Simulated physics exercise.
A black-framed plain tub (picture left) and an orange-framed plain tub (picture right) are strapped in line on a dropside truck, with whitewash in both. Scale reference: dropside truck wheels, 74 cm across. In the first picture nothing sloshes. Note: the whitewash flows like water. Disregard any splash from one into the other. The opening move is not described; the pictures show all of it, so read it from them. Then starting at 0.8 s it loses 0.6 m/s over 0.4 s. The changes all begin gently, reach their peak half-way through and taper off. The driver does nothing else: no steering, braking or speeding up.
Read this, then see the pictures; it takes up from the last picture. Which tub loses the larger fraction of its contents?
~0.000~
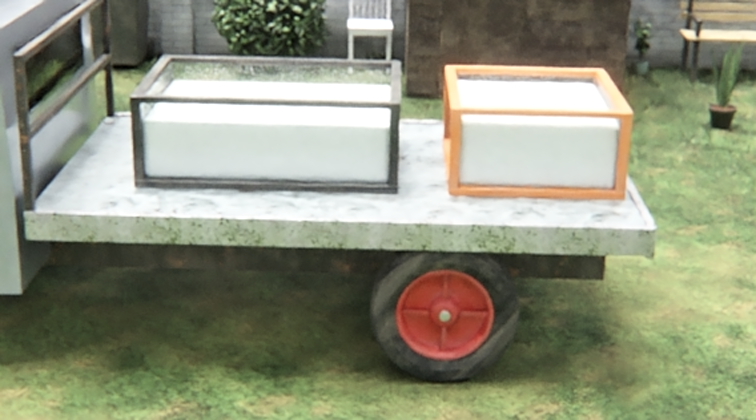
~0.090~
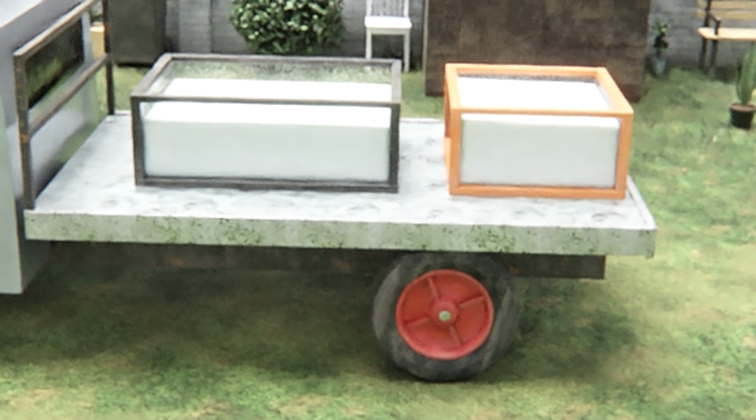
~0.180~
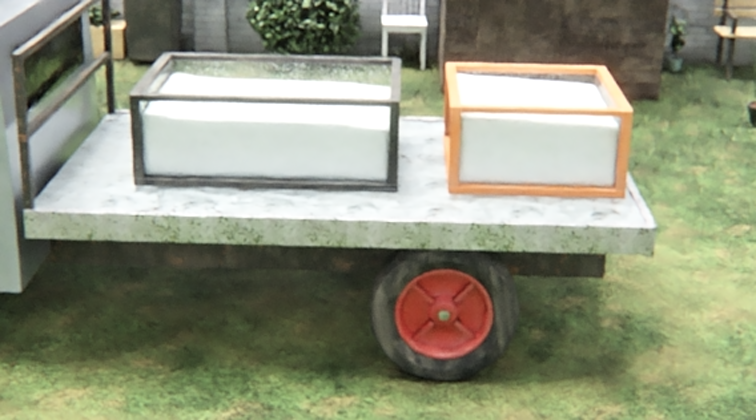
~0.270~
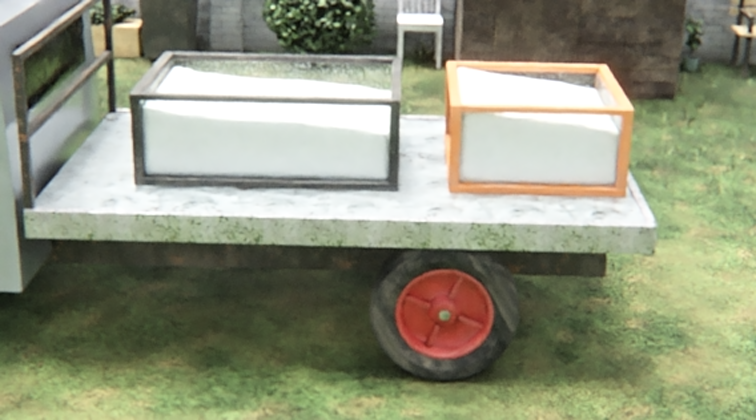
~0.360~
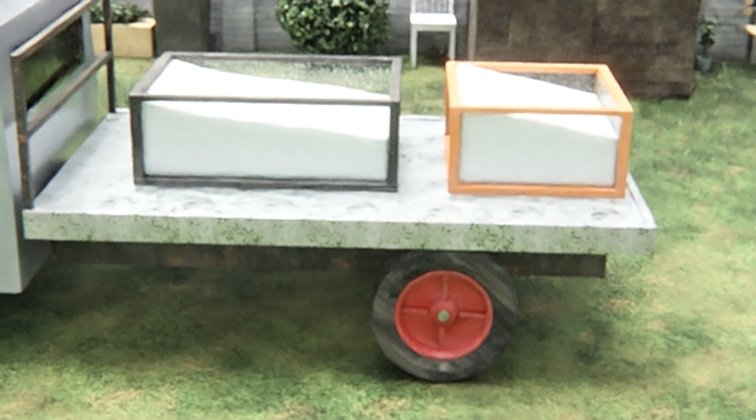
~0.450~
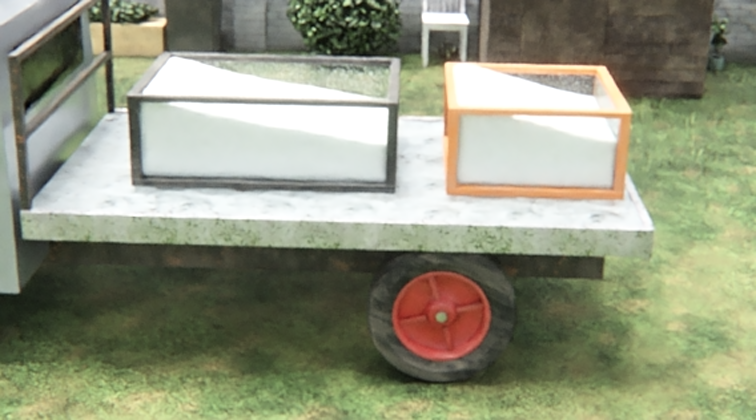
My guess is the one on the right.
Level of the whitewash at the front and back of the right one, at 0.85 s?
About 30 cm in front and 40 cm behind.
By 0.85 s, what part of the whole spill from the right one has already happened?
Around 10 percent of it.
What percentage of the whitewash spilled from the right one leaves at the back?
Close to 30 per cent goes that way.
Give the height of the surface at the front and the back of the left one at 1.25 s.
Roughly 36 cm in front and 28 cm behind.
After 0.85 s the left one has lost nothing (front 34 cm, back 25 cm); the right one has lost nothing (front 30 cm, back 41 cm).
After 1.25 s the left one has lost nothing (front 36 cm, back 29 cm); the right one has lost nothing (front 43 cm, back 27 cm).
After 1.75 s the left one has lost nothing (front 30 cm, back 29 cm); the right one has lost 1 per cent, over the front (front 29 cm, back 41 cm).
After 4.18 s the left one has lost nothing; the right one has lost 3 per cent, over the front and the back, a little elsewhere.
